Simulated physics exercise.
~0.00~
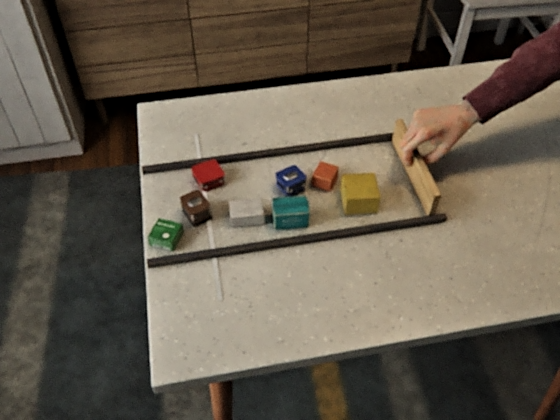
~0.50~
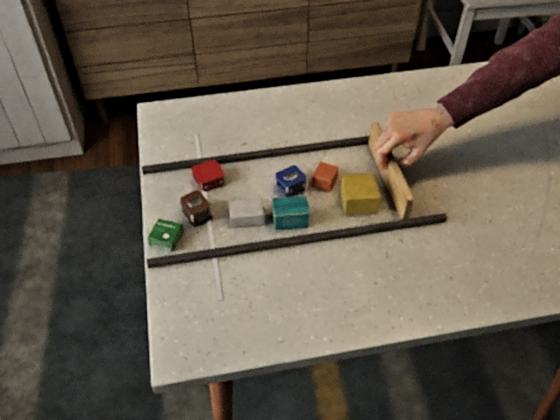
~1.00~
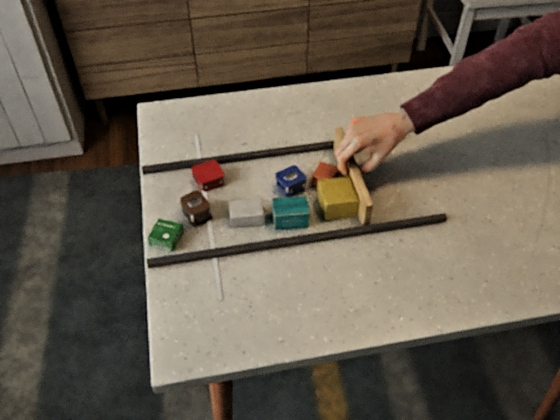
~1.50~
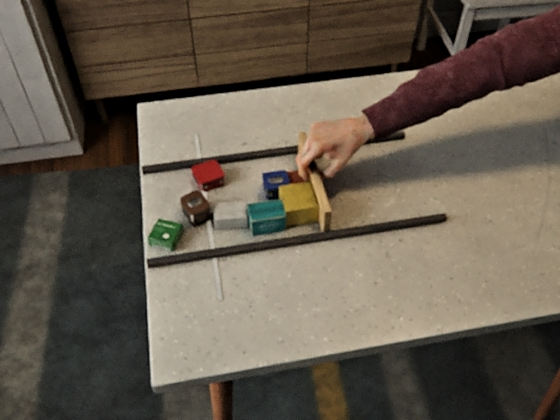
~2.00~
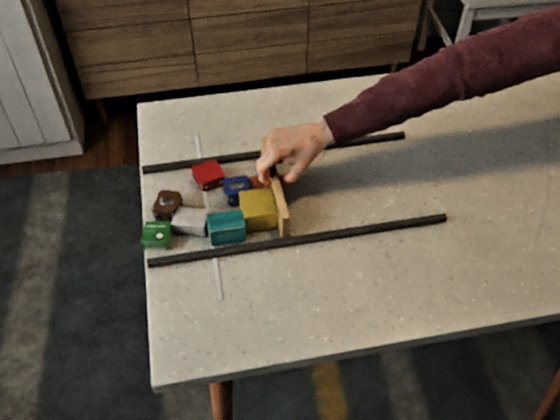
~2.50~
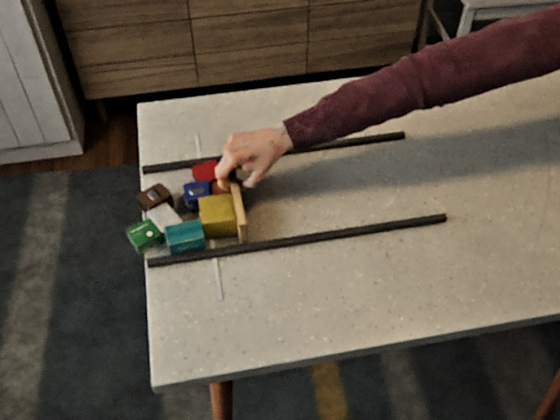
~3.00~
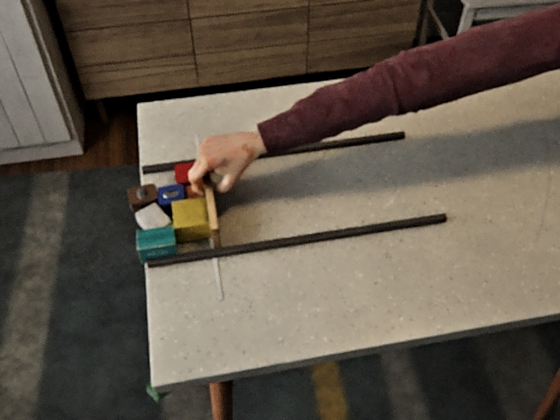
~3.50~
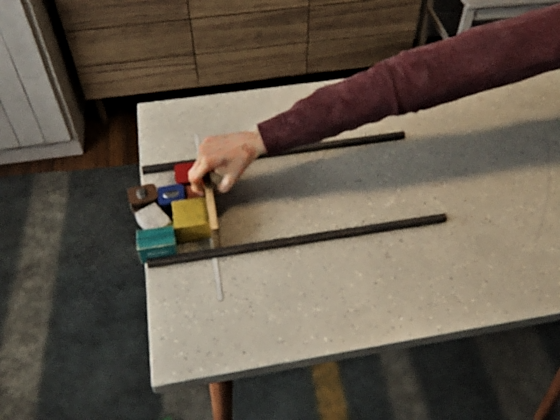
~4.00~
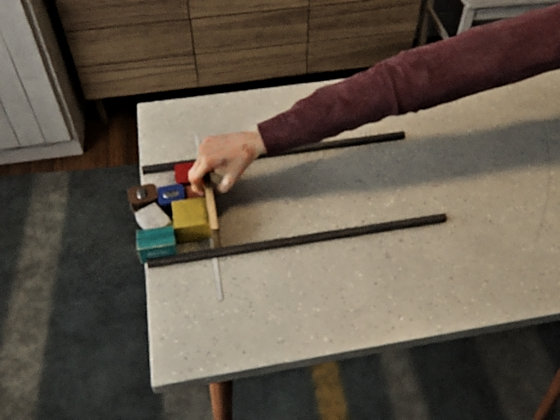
On a pale speckled table, a hand slid an upright wooden board leftward between two dark rails, gathering scattered colourful blocks into a cluster by the edge; the green one dropped off, and the board stopped at the tape with the rest still on.
